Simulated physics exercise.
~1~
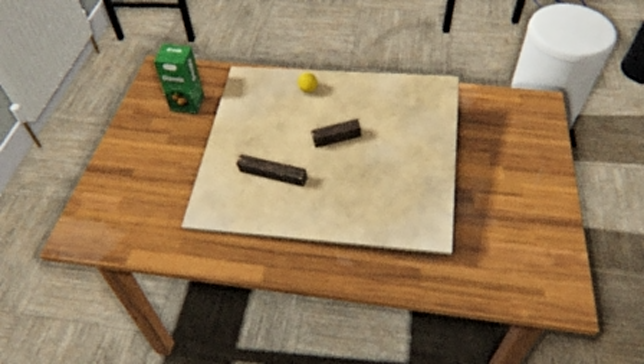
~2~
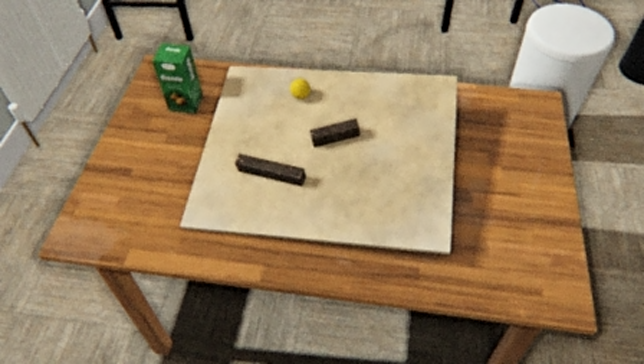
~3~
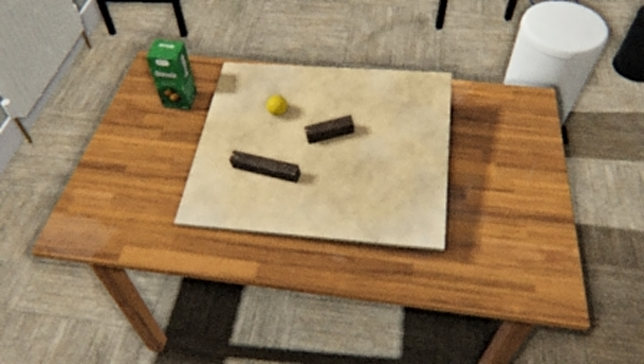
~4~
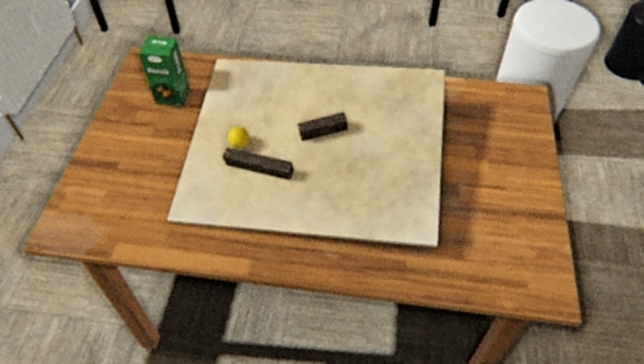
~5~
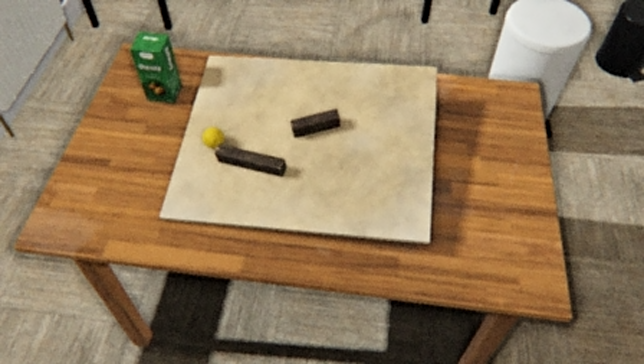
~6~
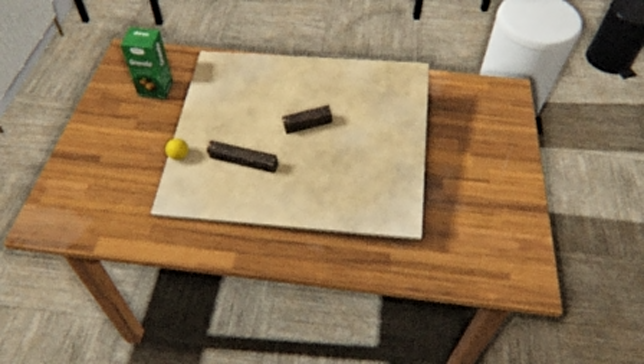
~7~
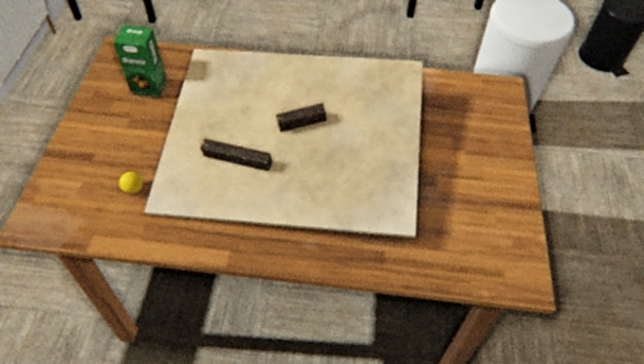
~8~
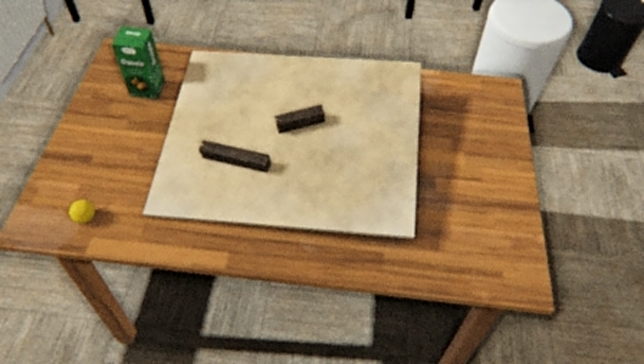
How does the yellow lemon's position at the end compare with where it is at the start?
At the start the lemon is near the far edge of the pale board, to the right of the green carton. By the end it is off the board, on the wooden table near its front left corner.
